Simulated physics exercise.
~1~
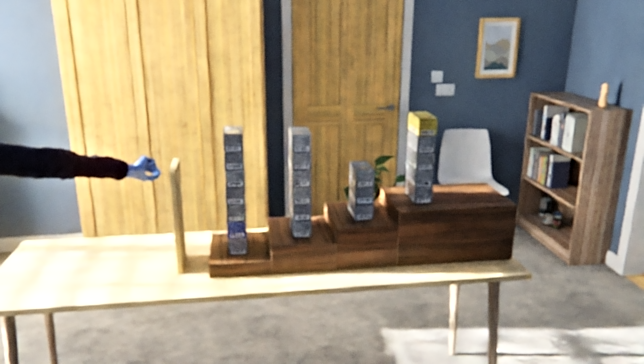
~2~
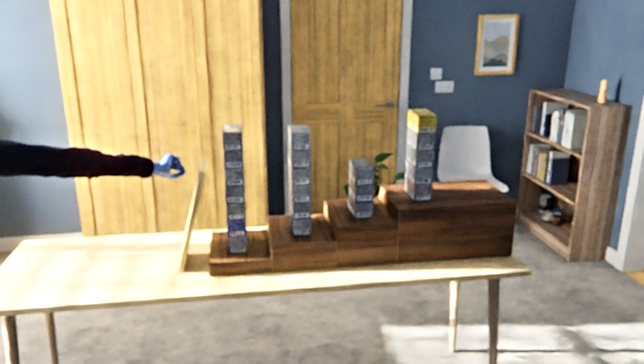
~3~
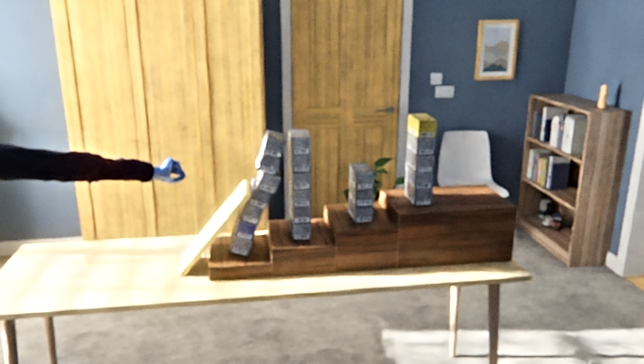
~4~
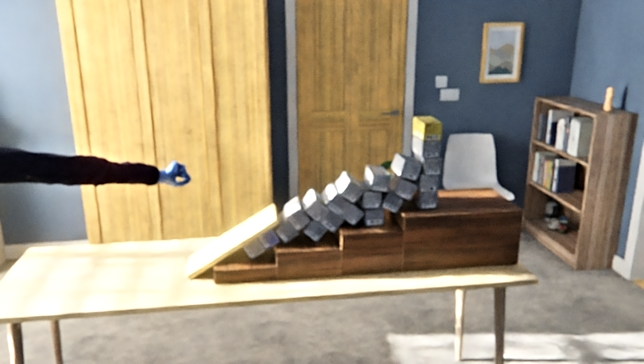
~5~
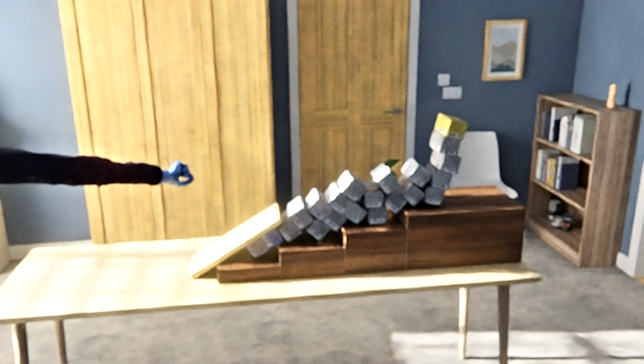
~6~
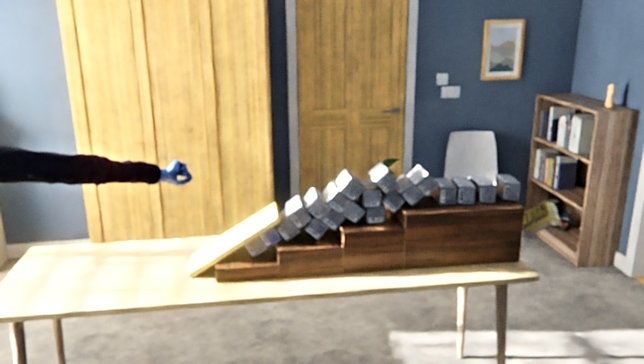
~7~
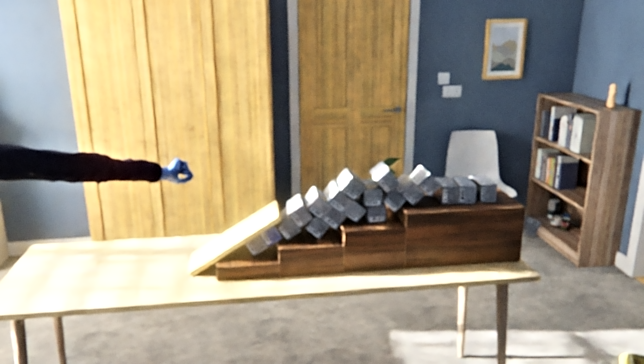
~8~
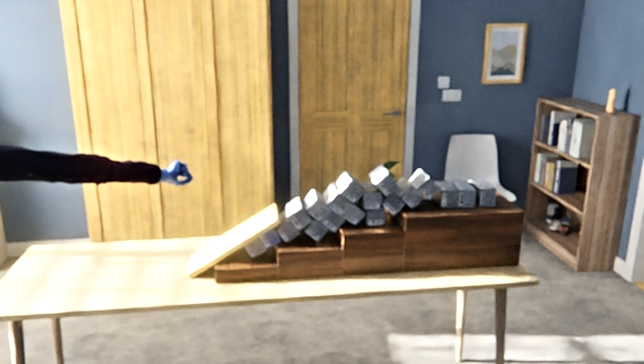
A tipped board topples stacks of grey packets up the steps, leaving them slumped rightward.
